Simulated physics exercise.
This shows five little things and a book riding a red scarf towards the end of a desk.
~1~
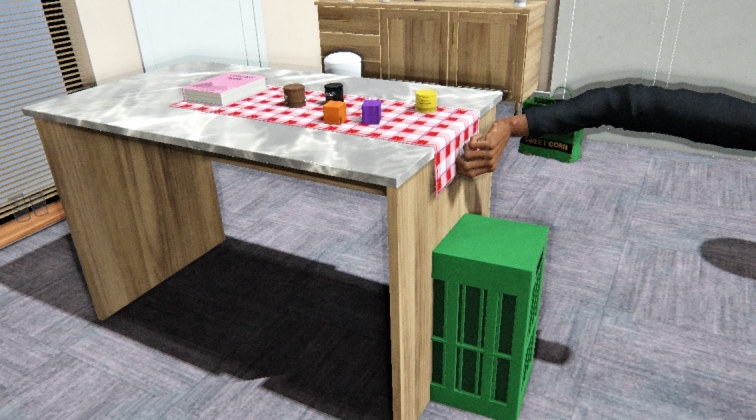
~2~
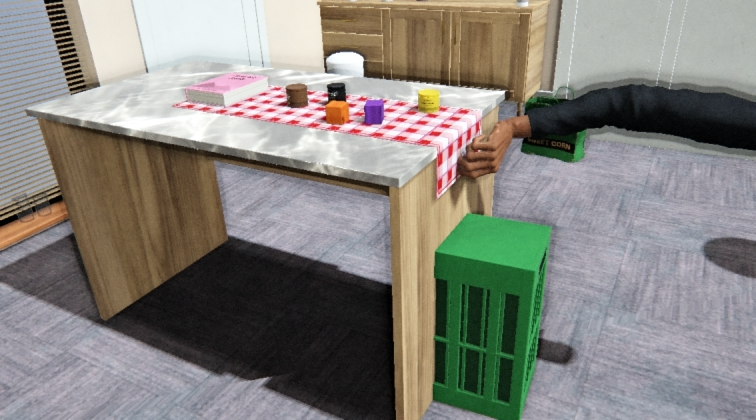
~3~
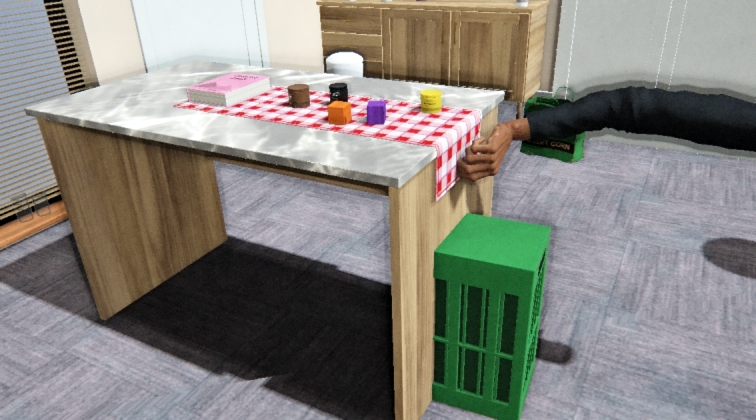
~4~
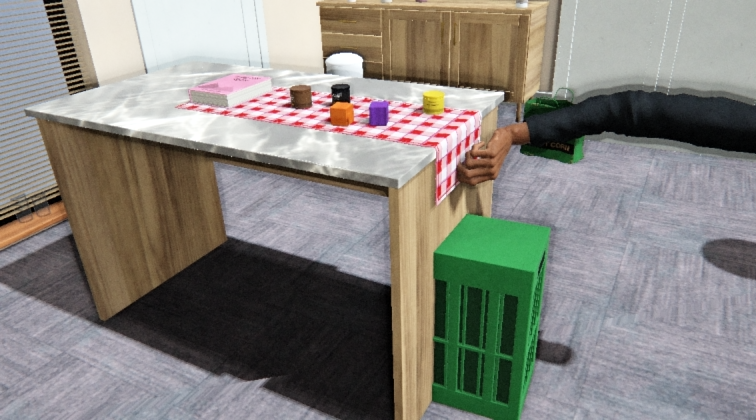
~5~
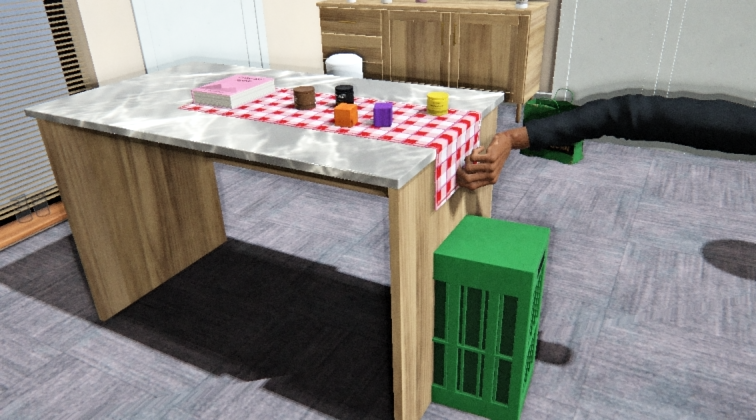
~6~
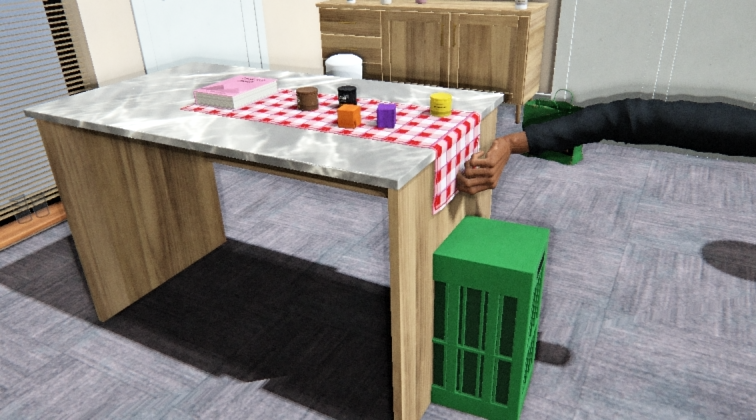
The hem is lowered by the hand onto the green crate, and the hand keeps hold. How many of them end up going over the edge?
One.
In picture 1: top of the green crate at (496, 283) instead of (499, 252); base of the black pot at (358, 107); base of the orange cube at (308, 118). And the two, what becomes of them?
The black pot stays aboard, and the orange cube stays aboard.
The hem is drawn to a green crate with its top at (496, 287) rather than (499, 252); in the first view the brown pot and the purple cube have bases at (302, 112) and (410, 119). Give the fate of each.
Result: Brown pot still there, purple cube gone.
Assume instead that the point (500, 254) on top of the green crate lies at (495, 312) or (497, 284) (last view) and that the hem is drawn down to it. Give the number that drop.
In that event, 3 and 2.
Soon after, hem near (458, 213); all still up.
After that, hem on the crate; yellow pot gone.
In the end, hem on the crate; yellow pot gone. The answer is one.
